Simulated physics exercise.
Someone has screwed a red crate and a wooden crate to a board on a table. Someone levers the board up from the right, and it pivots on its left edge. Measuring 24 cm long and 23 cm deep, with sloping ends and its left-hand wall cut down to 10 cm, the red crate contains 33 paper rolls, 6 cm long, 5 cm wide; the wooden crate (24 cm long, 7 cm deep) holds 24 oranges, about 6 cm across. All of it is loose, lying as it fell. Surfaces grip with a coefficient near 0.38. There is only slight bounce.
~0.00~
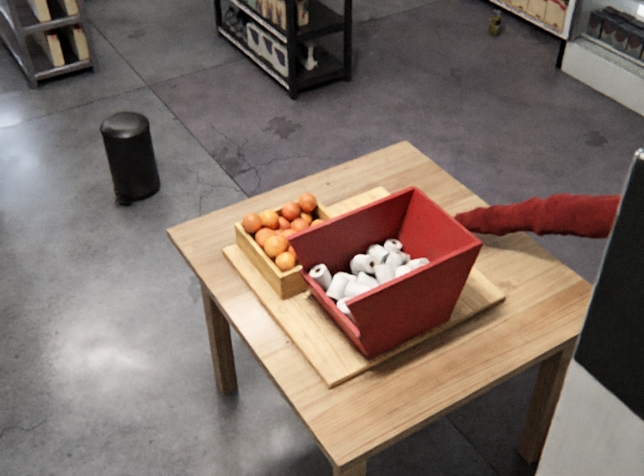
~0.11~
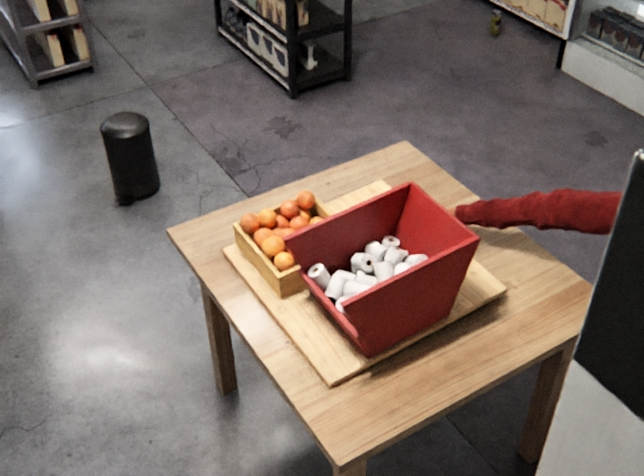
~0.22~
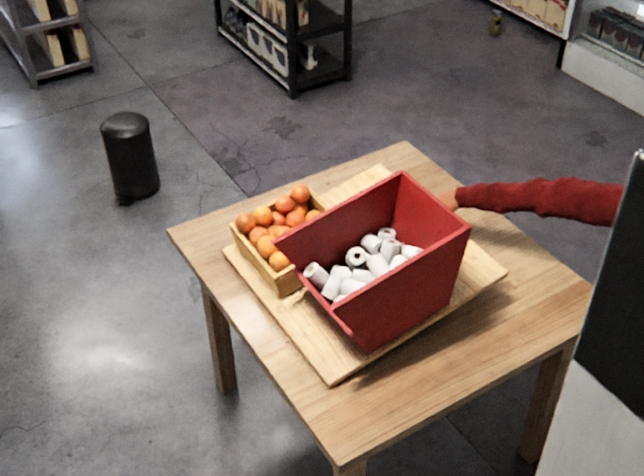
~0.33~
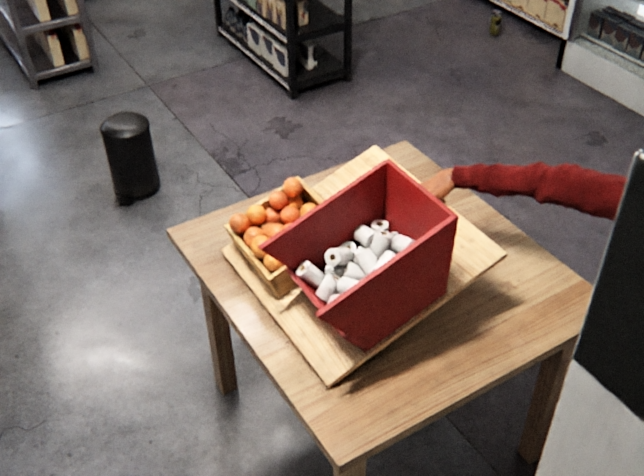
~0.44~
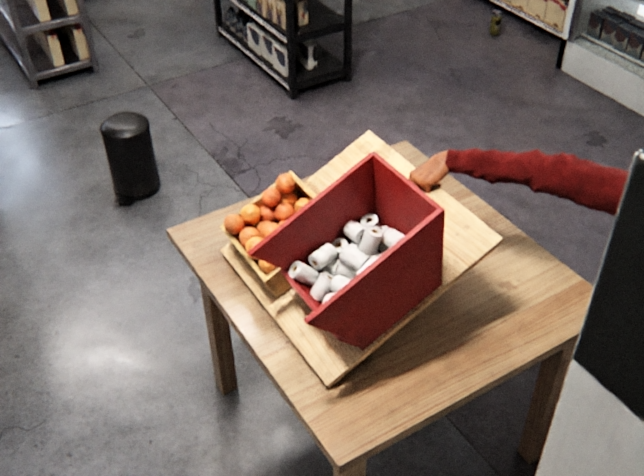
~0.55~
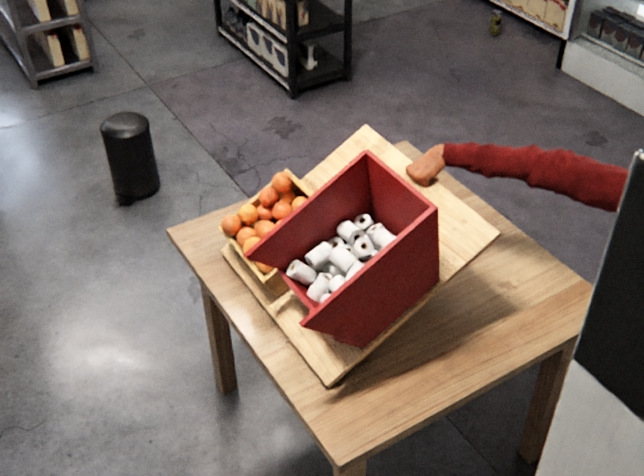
An arm in a red sleeve reaches in from the right over a wooden table on a grey concrete floor, seen from above by a still camera. On a board sit a red crate of white paper rolls and, to its left, a smaller wooden crate of oranges, with a black cylinder and shelves beyond. The hand raises the board's right side, steadily tilting both crates leftward, more slowly at the end.
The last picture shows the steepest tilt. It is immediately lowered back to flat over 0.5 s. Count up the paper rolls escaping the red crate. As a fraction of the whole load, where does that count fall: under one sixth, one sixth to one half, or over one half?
It falls under one sixth of the load.
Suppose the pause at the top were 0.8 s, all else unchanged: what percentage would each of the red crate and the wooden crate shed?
In that case you'd see red crate shed 0 percent of its load and wooden crate shed 0 percent.
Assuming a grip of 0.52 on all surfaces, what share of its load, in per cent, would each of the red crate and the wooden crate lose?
In that case the red crate sheds 0 per cent, while the wooden crate sheds 0 per cent.
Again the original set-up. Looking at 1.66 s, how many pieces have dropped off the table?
Roughly 0.
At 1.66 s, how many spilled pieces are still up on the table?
About 0.
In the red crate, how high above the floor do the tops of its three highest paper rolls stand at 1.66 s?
About 12 cm.
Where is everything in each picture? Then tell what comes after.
In the first picture (places track the rim corner closest to us here, unless another is named), red crate (345, 303); wooden crate (by its farthest rim corner) (309, 197); tipped 0°; all still inside.
Red crate (341, 305); wooden crate (307, 193); tipped 3°, in the second picture.
Red crate (330, 309); wooden crate (302, 186); tipped 10°, in the third picture.
Red crate (316, 315); wooden crate (295, 179); tipped 17°, in the fourth picture.
Red crate (304, 322); tipped 24°, in the fifth picture.
Red crate (300, 325); tipped 27°; all still inside, in the sixth picture.
After 0.73 s, tilt 19°; the red crate has all 33 and the wooden crate has all 24.
After 0.95 s, tilt 3°; the red crate has all 33 and the wooden crate has all 24.
After 1.26 s, tilt 0°; the red crate has all 33 and the wooden crate has all 24.
Outcome (at 1.66 s), the red crate has all 33 and the wooden crate has all 24. Asked share, 0 of 33, 0 per cent.
